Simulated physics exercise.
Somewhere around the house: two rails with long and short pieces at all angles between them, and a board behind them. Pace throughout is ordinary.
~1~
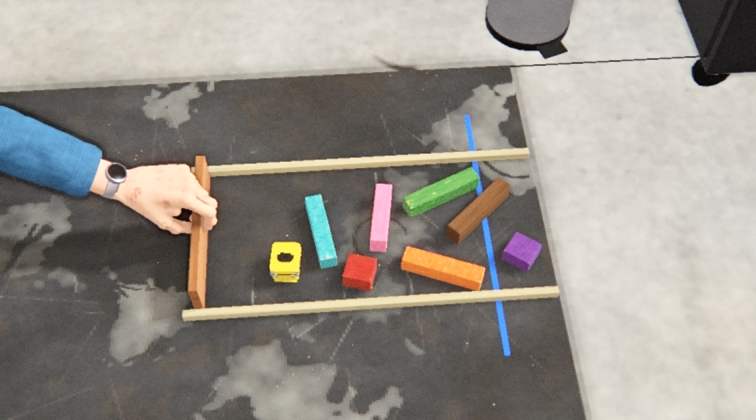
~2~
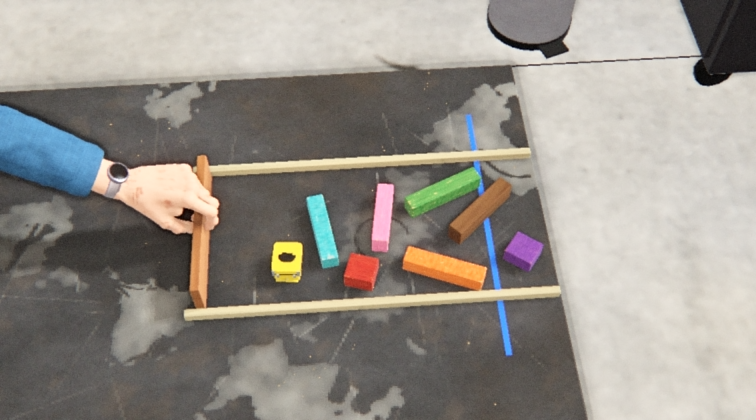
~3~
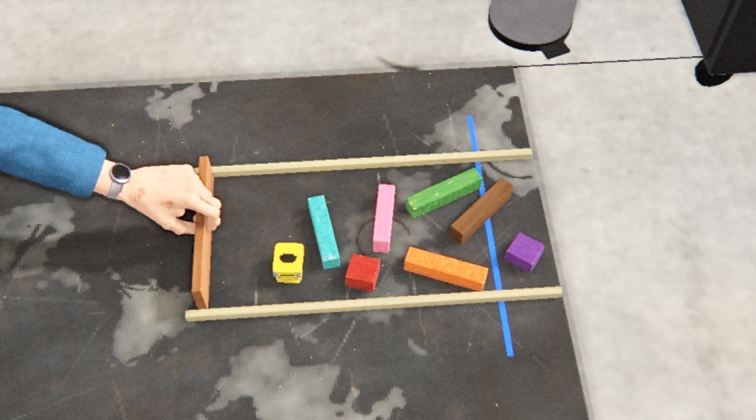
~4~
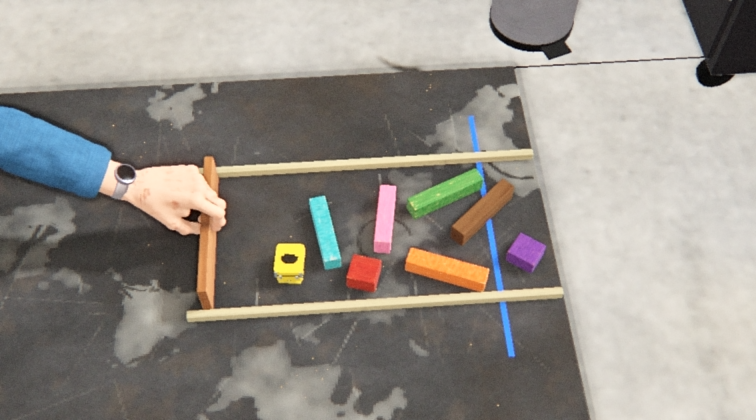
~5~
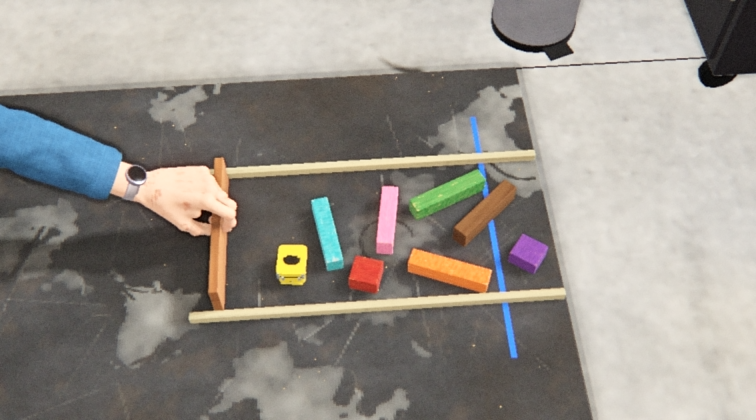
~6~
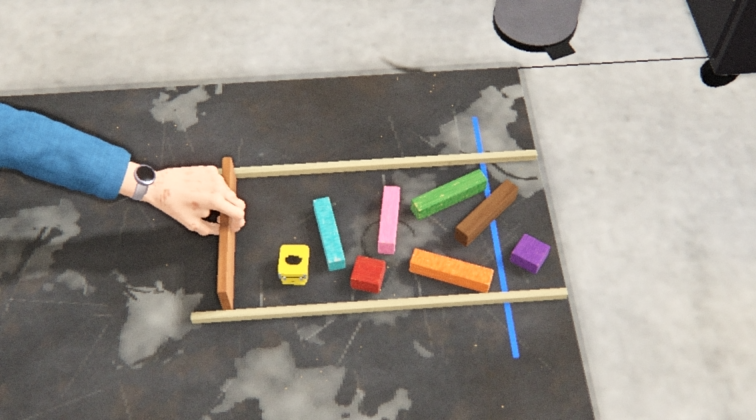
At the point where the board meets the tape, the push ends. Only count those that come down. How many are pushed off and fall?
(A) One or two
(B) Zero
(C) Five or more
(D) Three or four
The answer is D.
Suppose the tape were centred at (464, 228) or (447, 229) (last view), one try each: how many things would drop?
The first try gives 0 and the second gives 0.
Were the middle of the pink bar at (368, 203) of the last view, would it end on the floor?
It simply keeps its place on top.
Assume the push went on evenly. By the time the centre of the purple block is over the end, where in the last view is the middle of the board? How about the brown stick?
(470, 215) and (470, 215), roughly.
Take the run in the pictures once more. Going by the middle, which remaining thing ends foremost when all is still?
Looking at the middles, it's the red block.
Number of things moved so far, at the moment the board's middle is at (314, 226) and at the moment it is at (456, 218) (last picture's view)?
Counts: 2 / 8.
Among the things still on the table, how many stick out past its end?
The overhang total is 0.
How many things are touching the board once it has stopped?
It adds up to 2.
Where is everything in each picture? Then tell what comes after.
The first picture shows purple block (522, 252); brown stick (479, 211); green bar (441, 192); board (200, 231); tape (485, 224).
The second picture shows brown stick (480, 211); board (201, 230).
The third picture shows green bar (444, 193); pink bar (384, 218).
The fourth picture shows purple block (526, 253); turquoise bar (325, 232).
The fifth picture shows brown stick (485, 213); yellow case (293, 265).
The sixth picture shows purple block (530, 254); brown stick (487, 213); green bar (449, 194); board (227, 232); tape (493, 226).
A little later, none off yet; purple block at rest near (530, 254); brown stick at rest near (487, 213); green bar at rest near (449, 194).
Next, none off yet; purple block at rest near (530, 254); brown stick at rest near (487, 213); green bar moving near (455, 192).
Later still, none off yet; purple block shifted about its own width near (541, 242); brown stick shifted a little near (528, 202); green bar shifted about its own width near (514, 179).
When it is over, the number that fall off is three or four; down, orange bar, green bar, brown stick and purple block.
